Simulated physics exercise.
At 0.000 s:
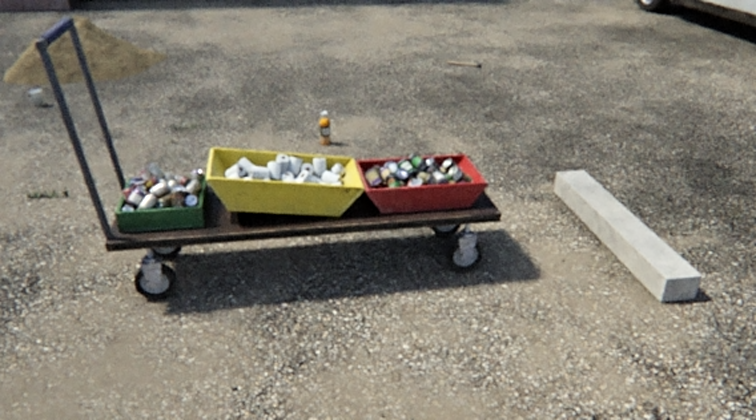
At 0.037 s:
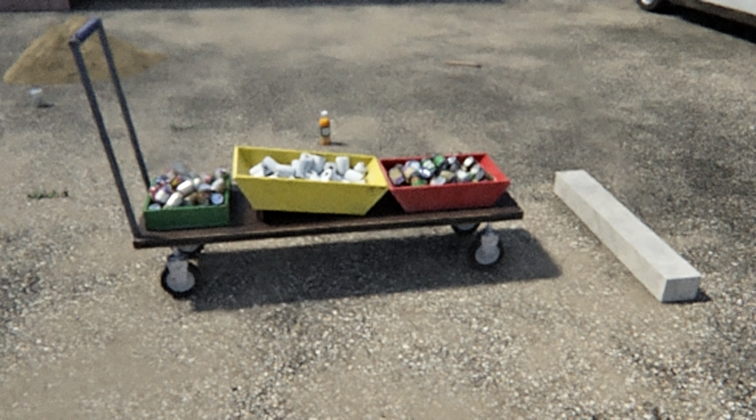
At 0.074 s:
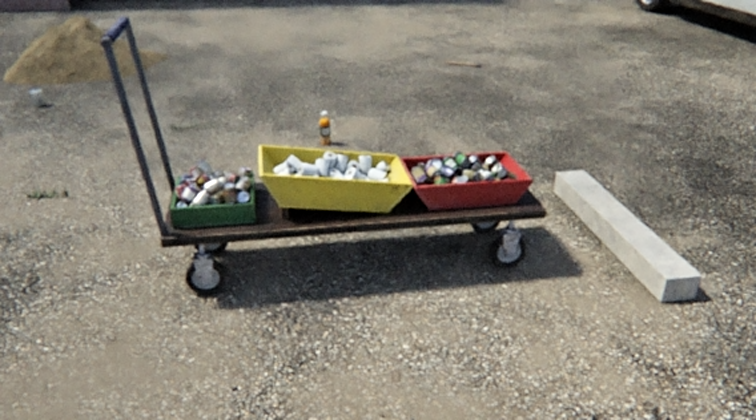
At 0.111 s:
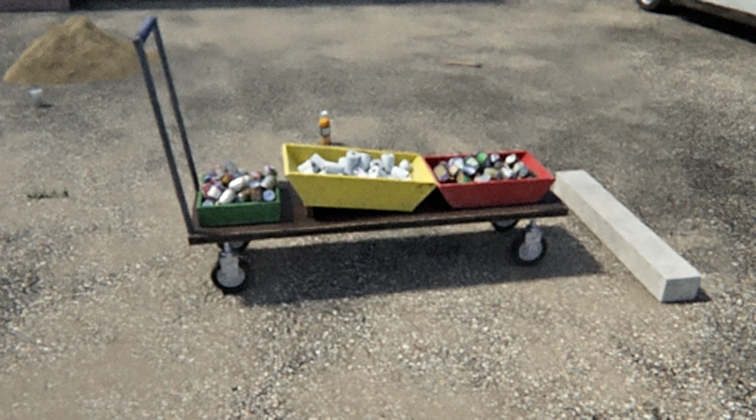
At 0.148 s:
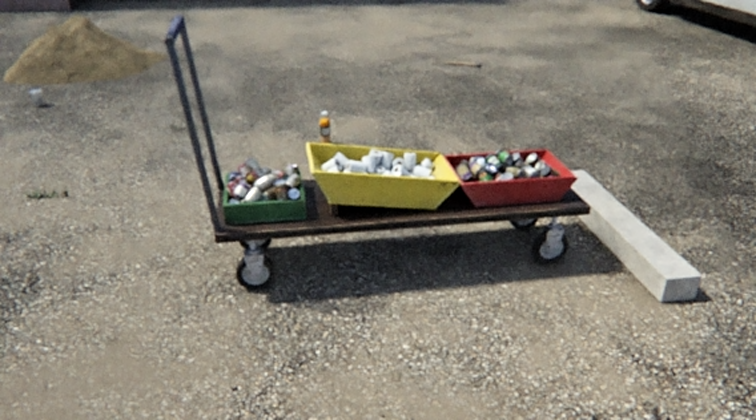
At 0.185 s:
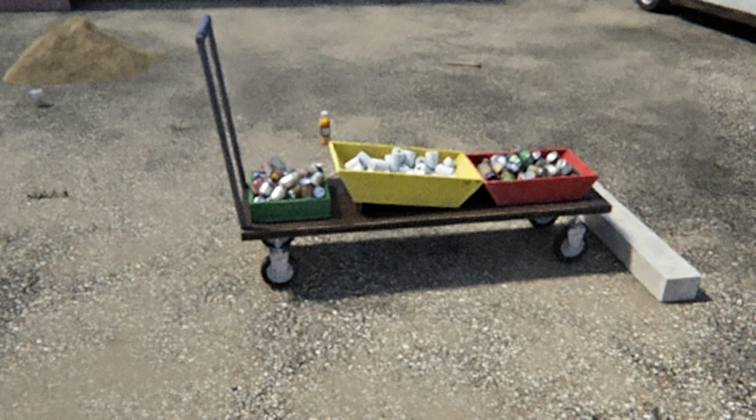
On a gravelly lot, a flat trolley carrying green, yellow and red crates of small cans and white rolls rolled steadily to the right, drawing closer to a pale beam lying on the ground.
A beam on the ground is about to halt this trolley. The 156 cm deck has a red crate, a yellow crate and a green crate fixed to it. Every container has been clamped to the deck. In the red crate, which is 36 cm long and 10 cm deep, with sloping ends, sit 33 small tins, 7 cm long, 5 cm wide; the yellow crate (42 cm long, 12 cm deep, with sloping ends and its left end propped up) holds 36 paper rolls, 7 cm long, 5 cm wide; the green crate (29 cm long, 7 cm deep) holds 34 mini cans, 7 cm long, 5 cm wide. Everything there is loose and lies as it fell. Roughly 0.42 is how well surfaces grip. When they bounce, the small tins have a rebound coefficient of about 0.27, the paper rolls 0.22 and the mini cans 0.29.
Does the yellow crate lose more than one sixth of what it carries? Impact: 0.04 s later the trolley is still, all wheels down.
Yes.
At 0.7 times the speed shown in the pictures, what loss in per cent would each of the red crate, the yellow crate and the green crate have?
Then the red crate sheds 10 per cent, the yellow crate 10 per cent, and the green crate 20 per cent.
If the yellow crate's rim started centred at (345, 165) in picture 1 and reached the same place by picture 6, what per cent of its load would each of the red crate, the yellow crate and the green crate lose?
That would give red crate 0 %, yellow crate 0 % and green crate 10 %.
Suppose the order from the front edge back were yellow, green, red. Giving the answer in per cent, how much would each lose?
In that arrangement the red crate sheds 30 per cent of its load, the yellow crate 20 per cent, and the green crate 30 per cent.
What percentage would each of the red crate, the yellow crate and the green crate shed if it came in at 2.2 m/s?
In that case the red crate sheds 20 per cent of its load, the yellow crate 10 per cent, and the green crate 20 per cent.
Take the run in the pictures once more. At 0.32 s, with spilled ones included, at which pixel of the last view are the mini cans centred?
(338, 177).
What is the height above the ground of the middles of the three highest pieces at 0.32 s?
About 52 cm.
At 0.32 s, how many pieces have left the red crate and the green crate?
Estimate at that time - red crate 0, green crate 3, give or take.
After 0.22 s, contact.
After 0.32 s, red crate 33 in, 0 out, yellow crate 36 in, 0 out and green crate 31 in, 3 out.
After 0.44 s, red crate 28 in, 5 out, yellow crate 31 in, 5 out and green crate 27 in, 7 out.
After 0.67 s, red crate 23 in, 10 out, yellow crate 26 in, 10 out and green crate 27 in, 7 out.
Outcome (at 1.17 s), red crate 23 in, 10 out, yellow crate 26 in, 10 out and green crate 26 in, 8 out. Asked share, 10 of 36, 28 per cent.
